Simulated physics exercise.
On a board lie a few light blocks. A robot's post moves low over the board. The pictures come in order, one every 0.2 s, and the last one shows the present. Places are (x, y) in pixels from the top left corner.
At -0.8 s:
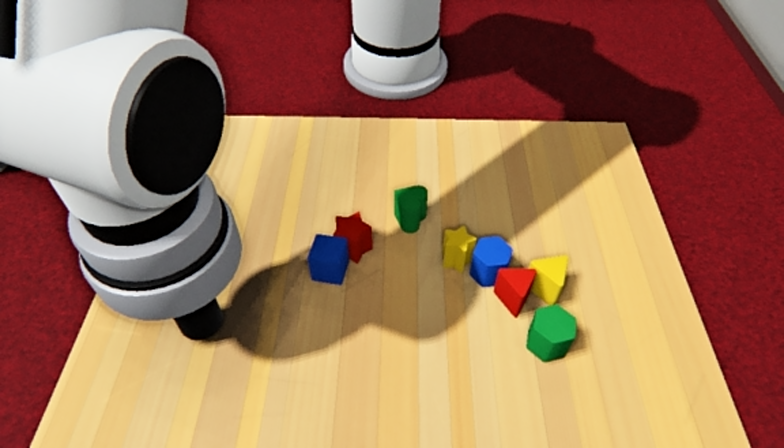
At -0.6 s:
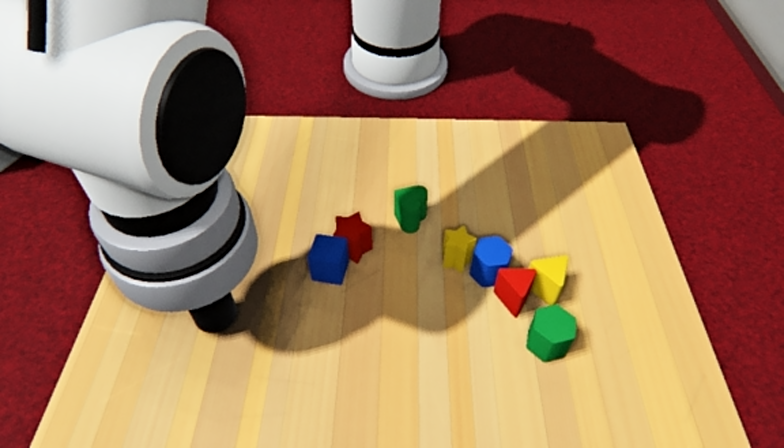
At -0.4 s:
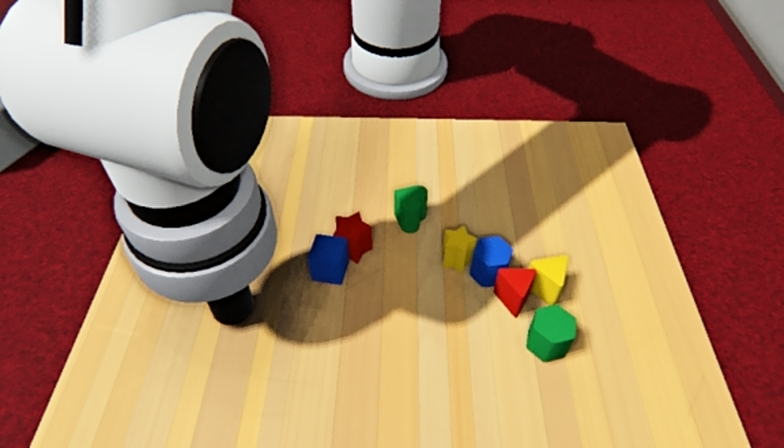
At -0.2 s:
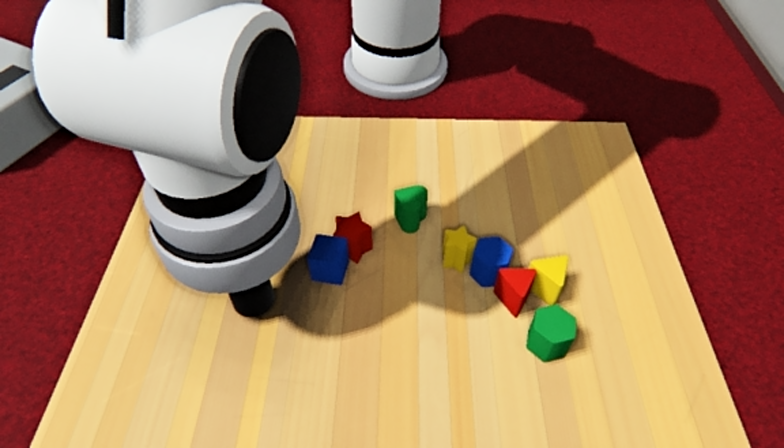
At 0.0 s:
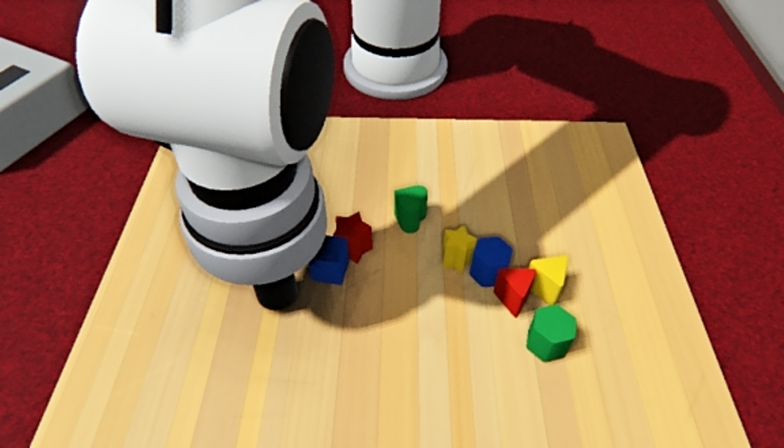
A robot arm moves its black post slowly right across the board, touching no blocks.
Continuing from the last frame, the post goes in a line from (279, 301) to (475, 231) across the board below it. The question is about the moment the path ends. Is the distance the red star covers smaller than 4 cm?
That would be a no.
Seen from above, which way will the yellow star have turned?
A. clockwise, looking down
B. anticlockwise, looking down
A - clockwise, looking down.
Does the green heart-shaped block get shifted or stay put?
It's moved.
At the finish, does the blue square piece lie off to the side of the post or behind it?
I expect so.
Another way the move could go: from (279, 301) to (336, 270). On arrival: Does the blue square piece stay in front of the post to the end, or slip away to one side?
When the path ends, it will sit ahead of the post.
On the path given first. One third of the way, post (349, 267); blue square piece (372, 225), turned 25° anticlockwise; red star (378, 200), turned 25° anticlockwise.
Two thirds of the way, post (414, 244); blue square piece (409, 202), turned 110° anticlockwise; red star (379, 187), turned 65° anticlockwise; green heart-shaped block (421, 177), turned 15° clockwise.
At the end, post (476, 223); blue square piece (411, 200), turned 120° anticlockwise; red star (379, 187), turned 65° anticlockwise; green heart-shaped block (421, 173), turned 20° clockwise; yellow star (484, 233), turned 75° clockwise.
